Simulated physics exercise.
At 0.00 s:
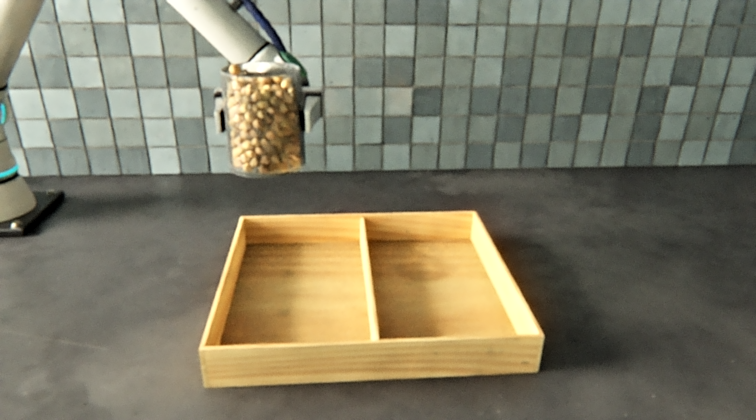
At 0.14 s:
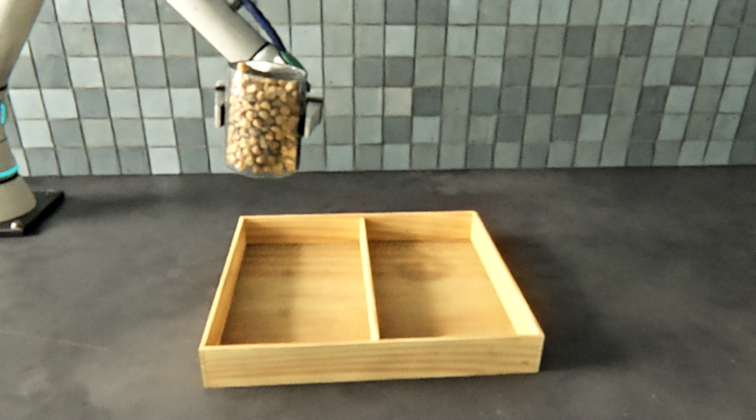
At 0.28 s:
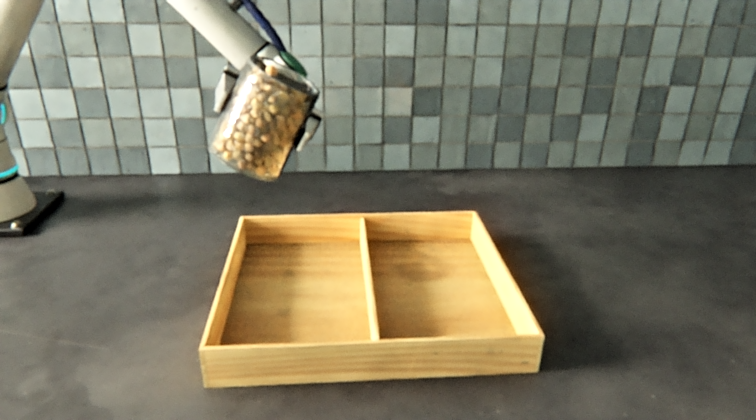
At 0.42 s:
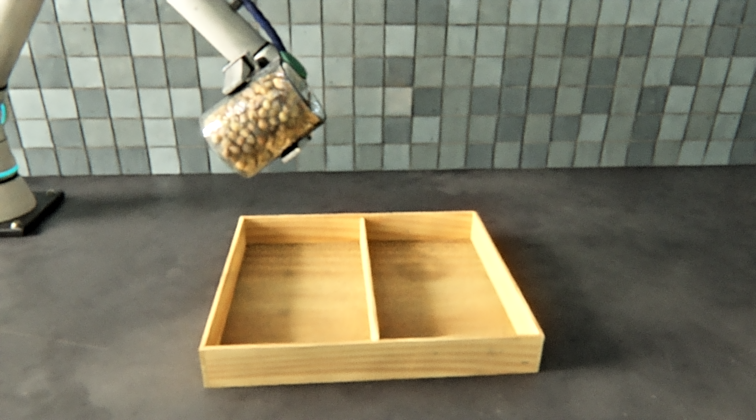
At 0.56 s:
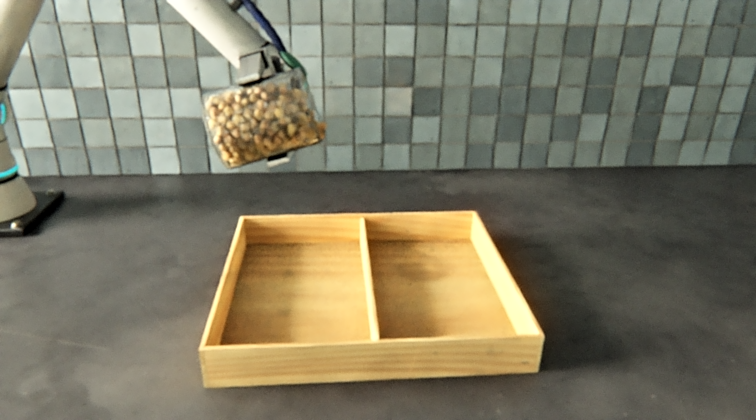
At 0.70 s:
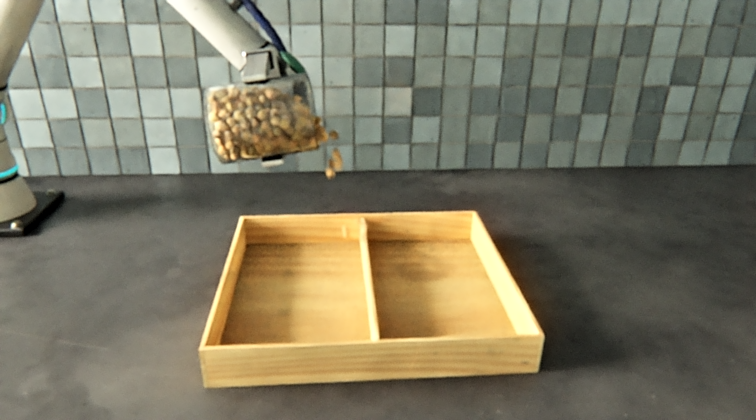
The footage shows a robot arm holding a clear beaker of chickpeas above a divided wooden tray on a dark table, gradually tilting it to the right until a few chickpeas drop from its mouth.
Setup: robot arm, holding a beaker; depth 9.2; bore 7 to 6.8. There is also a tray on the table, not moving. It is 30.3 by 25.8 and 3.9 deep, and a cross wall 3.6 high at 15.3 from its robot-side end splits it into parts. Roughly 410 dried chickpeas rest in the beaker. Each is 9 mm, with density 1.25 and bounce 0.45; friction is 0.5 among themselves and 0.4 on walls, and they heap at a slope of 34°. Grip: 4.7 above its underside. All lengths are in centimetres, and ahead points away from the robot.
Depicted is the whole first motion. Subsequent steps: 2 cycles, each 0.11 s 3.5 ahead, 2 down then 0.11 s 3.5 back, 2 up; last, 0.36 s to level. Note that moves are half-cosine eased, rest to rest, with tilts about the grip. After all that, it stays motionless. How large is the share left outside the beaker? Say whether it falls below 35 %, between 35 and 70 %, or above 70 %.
It falls between 35 and 70 %.
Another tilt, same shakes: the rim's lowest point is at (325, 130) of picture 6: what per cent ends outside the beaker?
Roughly 15 per cent.
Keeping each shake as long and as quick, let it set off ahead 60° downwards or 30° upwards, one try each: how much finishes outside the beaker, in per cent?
Result: Approx. 20 % and 80 %, one try each.
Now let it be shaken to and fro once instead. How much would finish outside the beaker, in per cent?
I'd expect close to 30 per cent then.
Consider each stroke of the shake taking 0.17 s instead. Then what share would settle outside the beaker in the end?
It would come to around 30 %.
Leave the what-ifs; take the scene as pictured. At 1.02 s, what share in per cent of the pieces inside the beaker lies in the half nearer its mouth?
Some 40 per cent.
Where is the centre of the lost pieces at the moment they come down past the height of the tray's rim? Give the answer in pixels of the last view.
Their middle sits near (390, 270).
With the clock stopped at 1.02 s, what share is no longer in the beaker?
About 25 per cent.
After 1.02 s, tilted 82° forward, highest piece 21 above the table; 303 in the beaker, 64 in the far-side part, 17 in the robot-side part, 24 in flight or on a rim.
After 1.34 s, tilted 34° forward, highest piece 24 above the table; 230 in the beaker, 114 in the far-side part, 63 in the robot-side part, 1 in flight or on a rim.
After 1.70 s, level, highest piece 23 above the table; 229 in the beaker, 115 in the far-side part, 64 in the robot-side part.
After 2.75 s, level, highest piece 23 above the table; 229 in the beaker, 115 in the far-side part, 64 in the robot-side part.
In the end, 229 in the beaker, 115 in the far-side part, 64 in the robot-side part. That is 44 % outside the beaker.
